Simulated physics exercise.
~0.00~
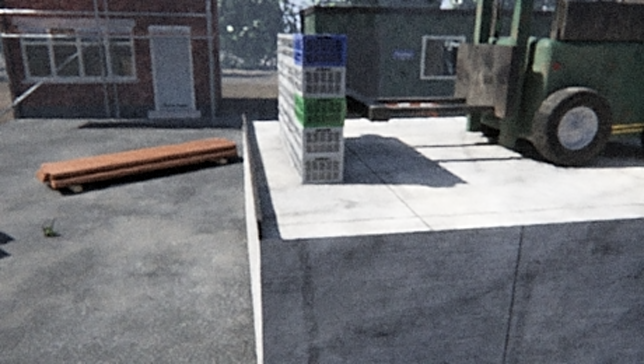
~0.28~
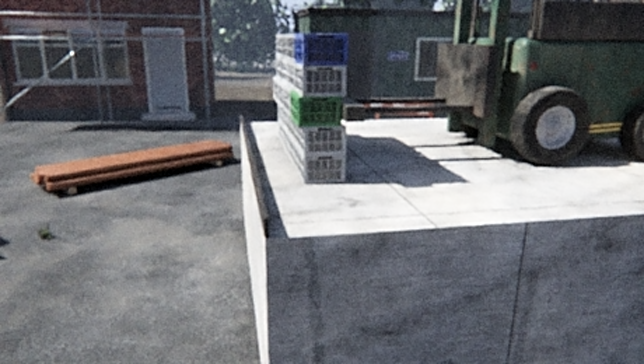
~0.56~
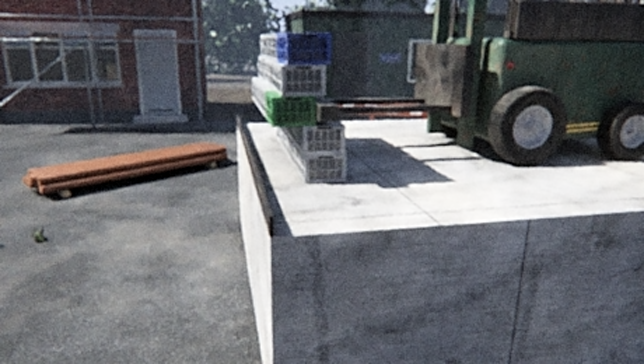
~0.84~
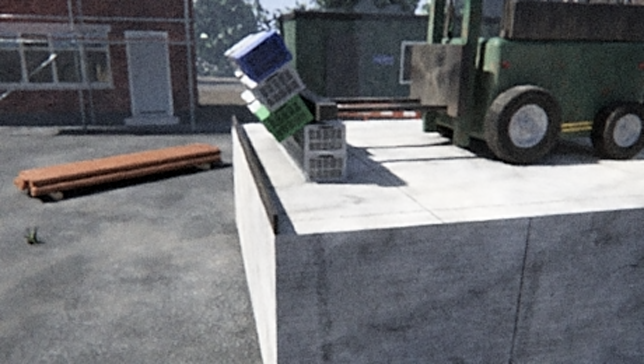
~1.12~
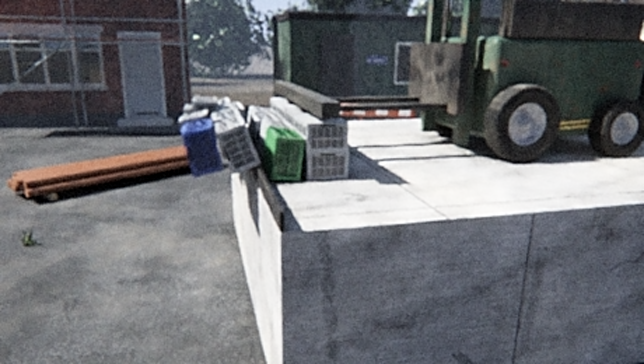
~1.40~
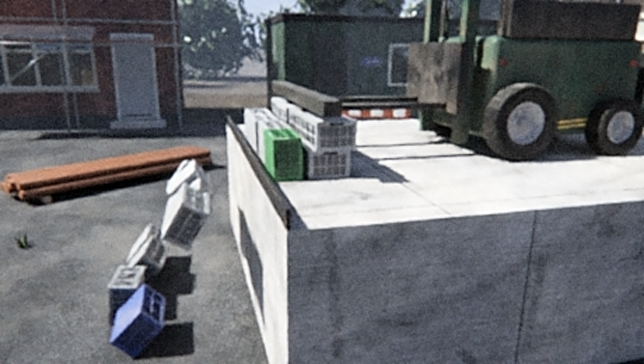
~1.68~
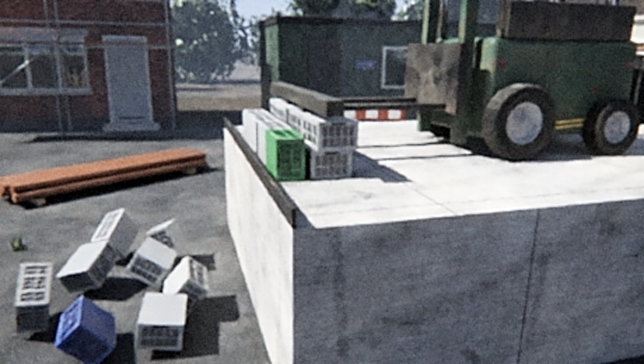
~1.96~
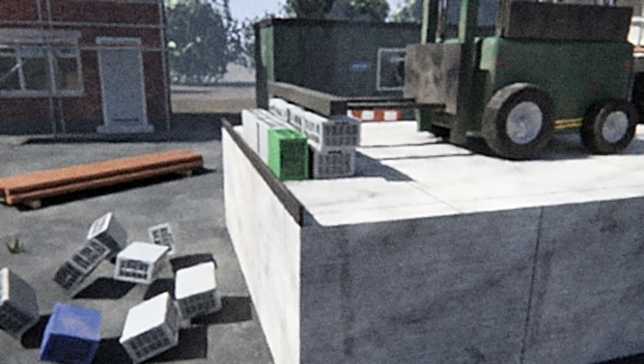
Stacked plastic crates toppling left as a green forklift's beam pushes them, several tumbling off a concrete deck onto the ground below.
